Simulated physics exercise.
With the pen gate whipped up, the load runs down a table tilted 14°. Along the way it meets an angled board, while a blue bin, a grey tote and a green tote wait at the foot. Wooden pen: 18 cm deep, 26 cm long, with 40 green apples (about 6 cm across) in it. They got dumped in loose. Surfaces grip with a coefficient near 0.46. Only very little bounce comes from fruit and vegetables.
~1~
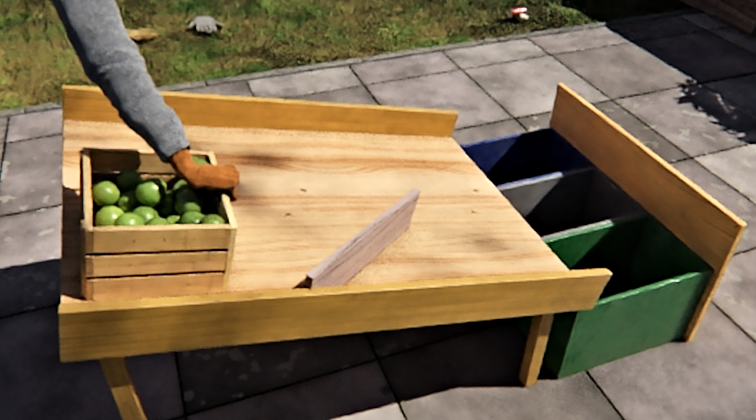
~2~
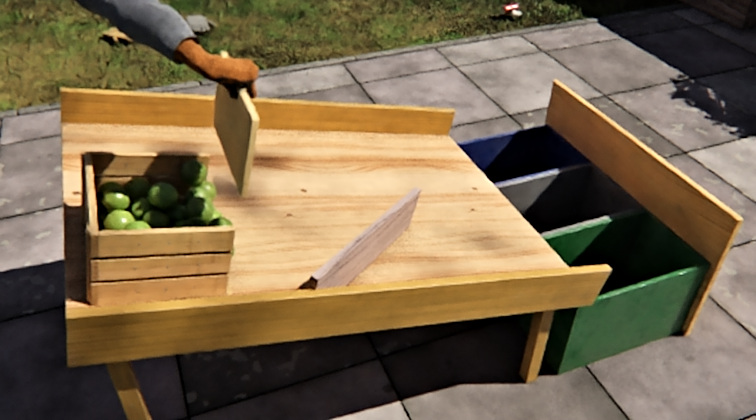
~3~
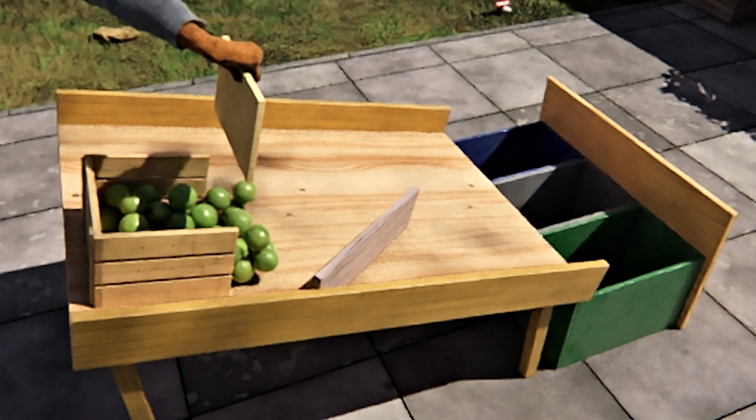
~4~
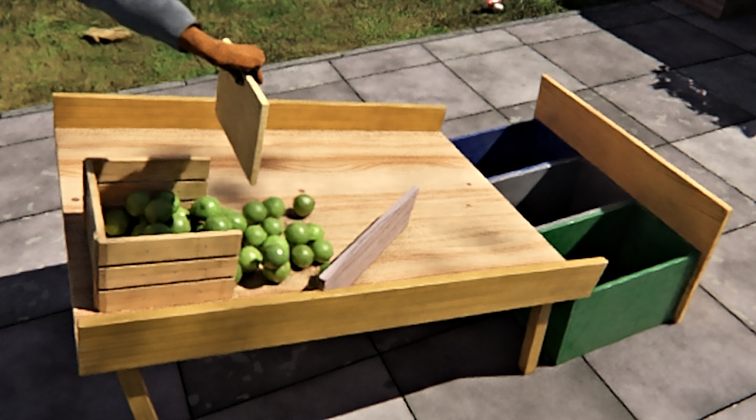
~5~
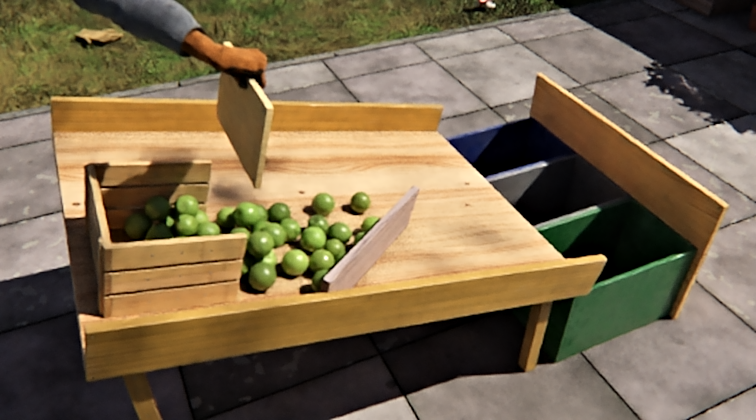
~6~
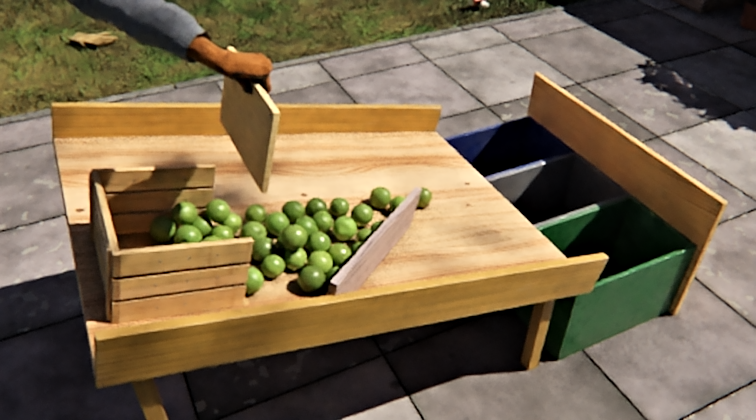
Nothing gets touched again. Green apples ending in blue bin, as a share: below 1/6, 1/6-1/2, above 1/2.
Above 1/2.
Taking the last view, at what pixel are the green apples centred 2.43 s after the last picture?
Roughly at pixel (525, 203).
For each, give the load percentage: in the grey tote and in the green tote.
Shares, in order: About 40 percent and 0 percent.
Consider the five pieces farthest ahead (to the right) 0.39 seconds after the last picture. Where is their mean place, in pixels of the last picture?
Close to (476, 179) in the last view.
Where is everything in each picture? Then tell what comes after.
In the first picture (we follow the rim corner now nearest the camera), wooden pen at (93, 229); blue bin at (481, 190); nothing out yet.
Wooden pen at (98, 233), in the second picture.
Wooden pen at (102, 236); 11 out, in the third picture.
Wooden pen at (106, 241); 16 out, the lowest apple at (322, 251), in the fourth picture.
Wooden pen at (112, 246); 24 out, the lowest apple at (360, 202), in the fifth picture.
Wooden pen at (120, 252); blue bin at (470, 182); 28 out, the lowest apple at (422, 197), in the sixth picture.
Then, 0.39 s after the last picture, 1 in the grey tote, 37 on the slope and 2 in the air.
Then, 0.87 s after the last picture, 4 in the blue bin, 2 in the grey tote, 31 on the slope and 3 in the air.
Then, 1.56 s after the last picture, 16 in the blue bin, 7 in the grey tote, 12 on the slope and 5 in the air.
When it is over (2.43 s after the last picture), 25 in the blue bin and 15 in the grey tote. Asked share, 25 of 40, 62 per cent.
